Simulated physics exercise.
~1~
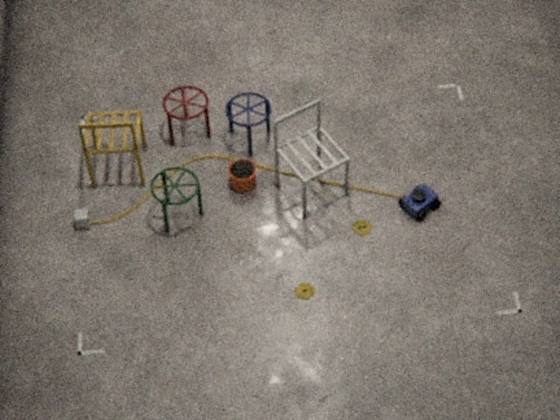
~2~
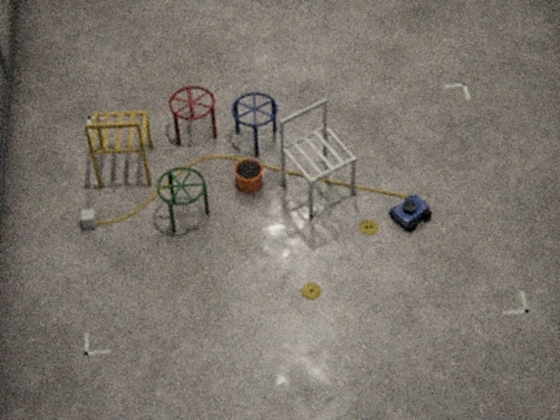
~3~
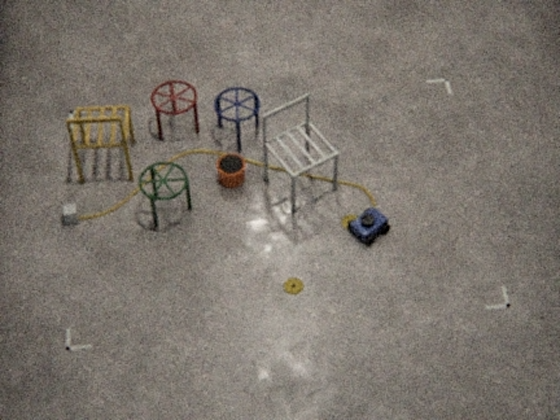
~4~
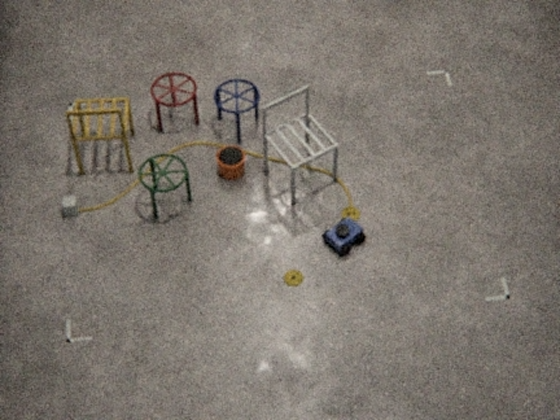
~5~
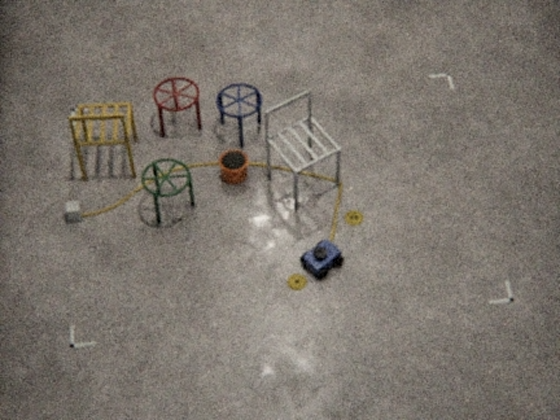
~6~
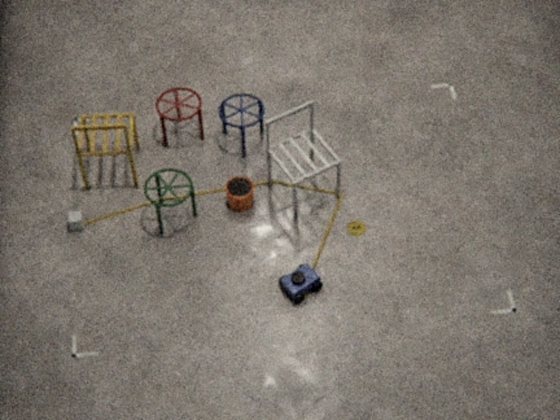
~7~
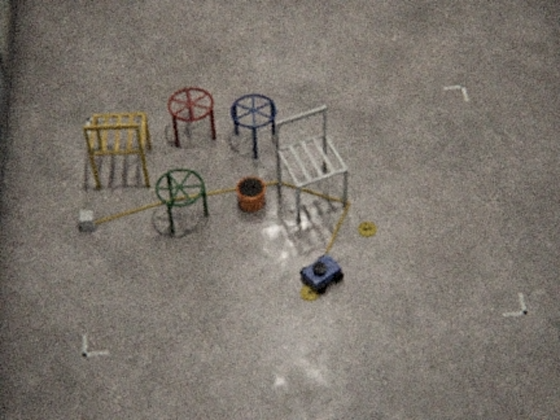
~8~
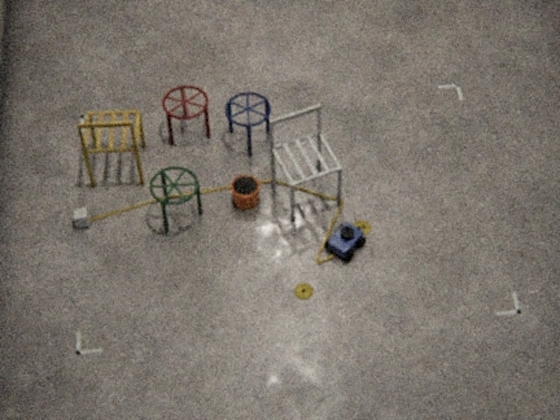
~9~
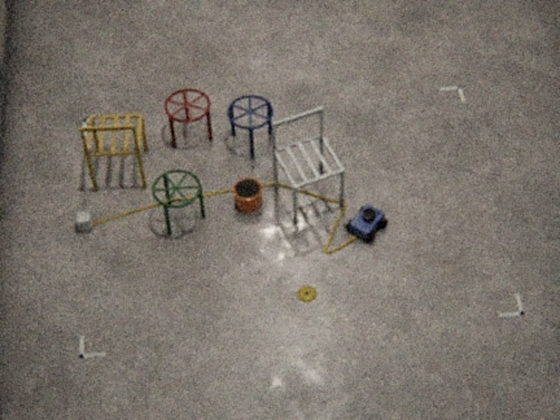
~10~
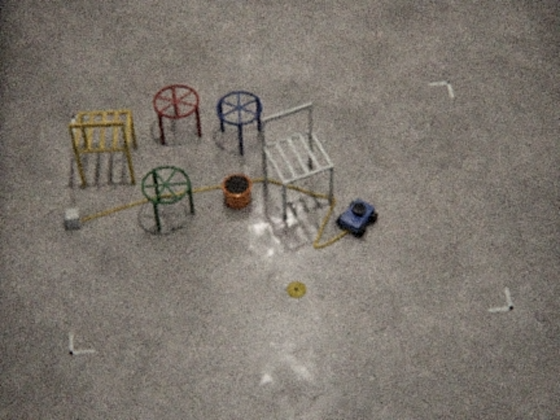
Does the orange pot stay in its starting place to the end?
No, the orange pot is shifted a short way down from where it stood, while the green stool beside it hardly stirs.
